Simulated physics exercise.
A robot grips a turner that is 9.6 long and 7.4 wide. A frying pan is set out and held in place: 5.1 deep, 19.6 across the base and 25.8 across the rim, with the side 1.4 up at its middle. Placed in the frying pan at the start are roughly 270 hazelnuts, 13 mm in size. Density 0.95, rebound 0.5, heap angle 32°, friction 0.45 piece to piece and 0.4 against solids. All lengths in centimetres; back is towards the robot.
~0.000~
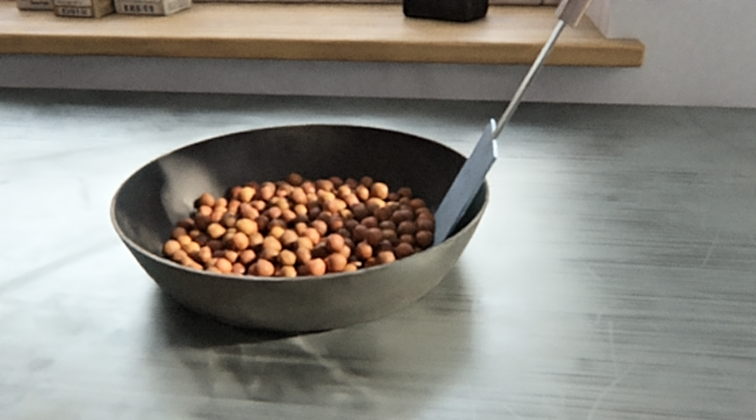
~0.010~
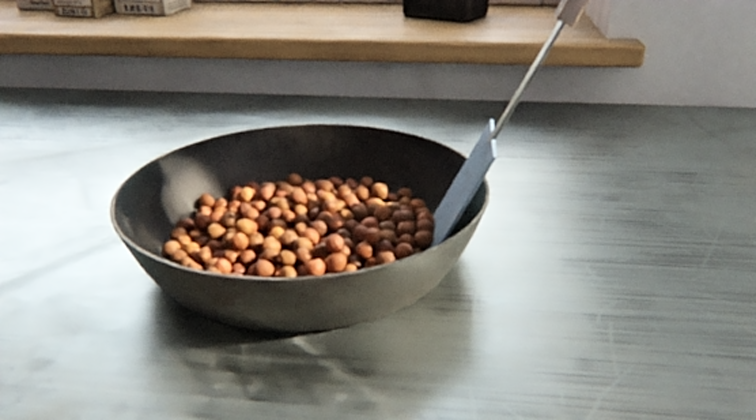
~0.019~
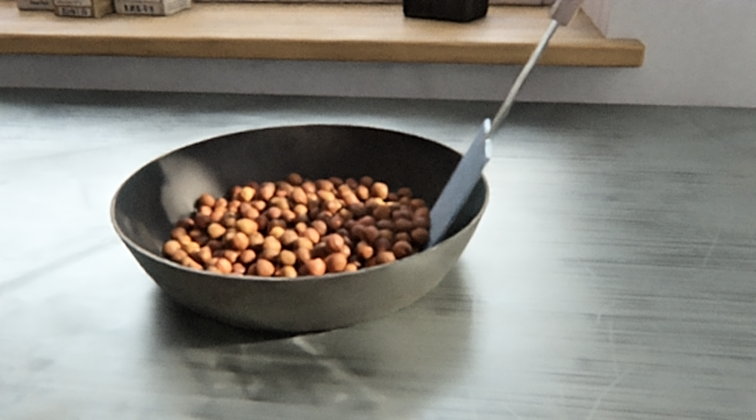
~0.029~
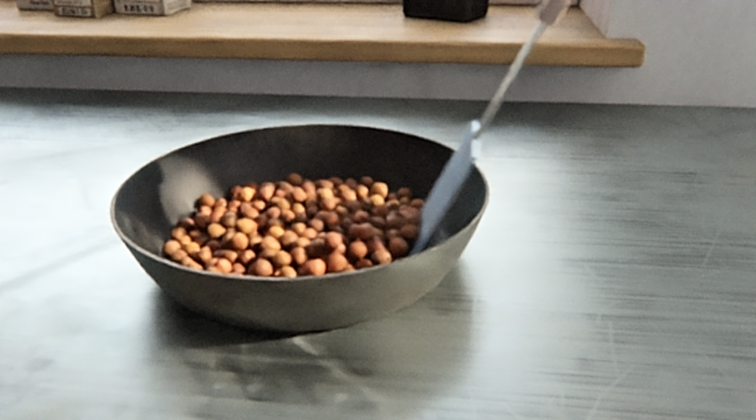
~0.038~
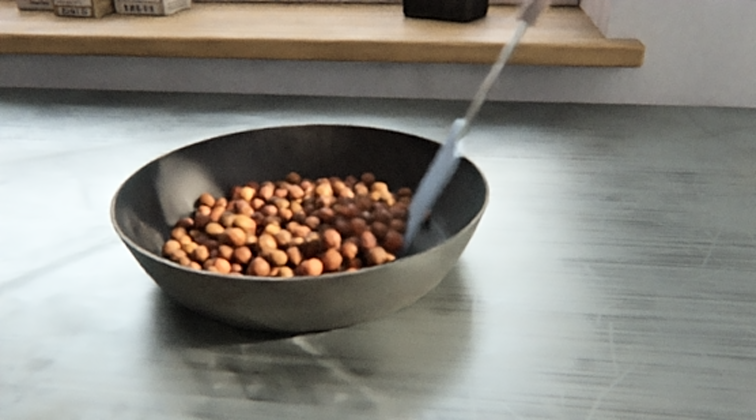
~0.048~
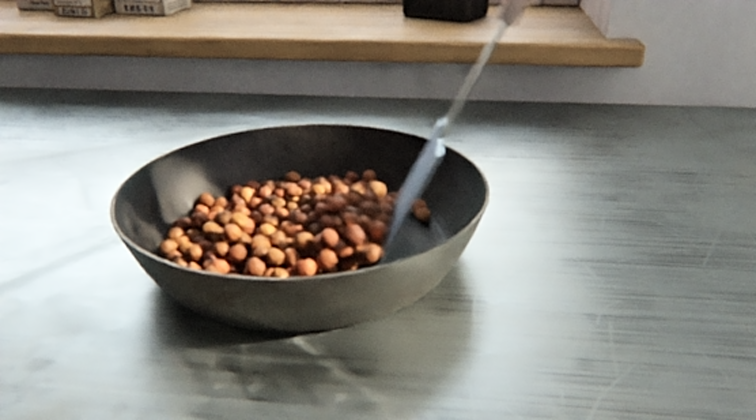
On a brushed grey metal countertop, seen from slightly above by a camera that stays still, a wooden shelf with small boxes and a dark object runs along the pale wall behind. A dark grey frying pan full of reddish-brown and tan hazelnuts sits left of centre, a blue-grey turner leaning inside its right edge. The turner barely moves at first, then sweeps left, pushing the nearest nuts leftward and baring some pan behind it.
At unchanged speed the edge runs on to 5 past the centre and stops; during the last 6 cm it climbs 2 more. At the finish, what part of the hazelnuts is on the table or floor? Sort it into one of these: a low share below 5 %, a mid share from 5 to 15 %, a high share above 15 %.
A mid share, from 5 to 15 %.
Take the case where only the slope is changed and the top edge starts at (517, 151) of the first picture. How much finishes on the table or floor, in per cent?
I'd estimate close to 10 per cent.
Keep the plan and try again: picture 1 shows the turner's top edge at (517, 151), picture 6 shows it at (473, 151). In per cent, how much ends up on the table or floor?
5 %.
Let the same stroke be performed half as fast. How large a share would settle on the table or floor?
Roughly 0 per cent, I'd say.
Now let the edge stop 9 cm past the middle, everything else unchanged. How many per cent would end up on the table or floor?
I'd expect close to 20 per cent then.
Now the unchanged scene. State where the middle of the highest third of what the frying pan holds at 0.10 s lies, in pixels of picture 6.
Centre: Roughly (275, 219) in the last picture.
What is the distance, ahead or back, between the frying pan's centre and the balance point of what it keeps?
Offset forward: Around 4.5 cm.
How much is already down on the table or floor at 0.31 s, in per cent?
My estimate is roughly 8 %.
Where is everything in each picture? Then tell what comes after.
The first picture shows the turner top edge at (494, 137), sloping 64°; upper third of the load around (314, 226), from x 170 to 425, top at y 180; 269 in the frying pan.
The second picture shows the turner top edge at (493, 137), sloping 64°; upper third of the load around (314, 226), from x 170 to 425, top at y 180.
The third picture shows the turner top edge at (488, 137), sloping 64°; upper third of the load around (314, 226), from x 170 to 425, top at y 180.
The fourth picture shows the turner top edge at (476, 137), sloping 64°; upper third of the load around (316, 222), from x 170 to 425, top at y 180.
The fifth picture shows the turner top edge at (459, 137), sloping 64°; upper third of the load around (318, 221), from x 170 to 425, top at y 180.
The sixth picture shows the turner top edge at (441, 136), sloping 64°; upper third of the load around (317, 221), from x 170 to 425, top at y 180; 269 in the frying pan.
After 0.07 s, sloping 64°, highest piece 6 above the table; 269 in the frying pan.
After 0.10 s, sloping 64°, highest piece 7 above the table; 269 in the frying pan.
After 0.31 s, sloping 64°, highest piece 6 above the table; 247 in the frying pan, 19 on the table or floor, 3 on the blade or in flight.
After 1.36 s, sloping 64°, highest piece 5 above the table; 247 in the frying pan, 22 on the table or floor.
In the end, 247 in the frying pan, 22 on the table or floor. That is 8 % on the table or floor.
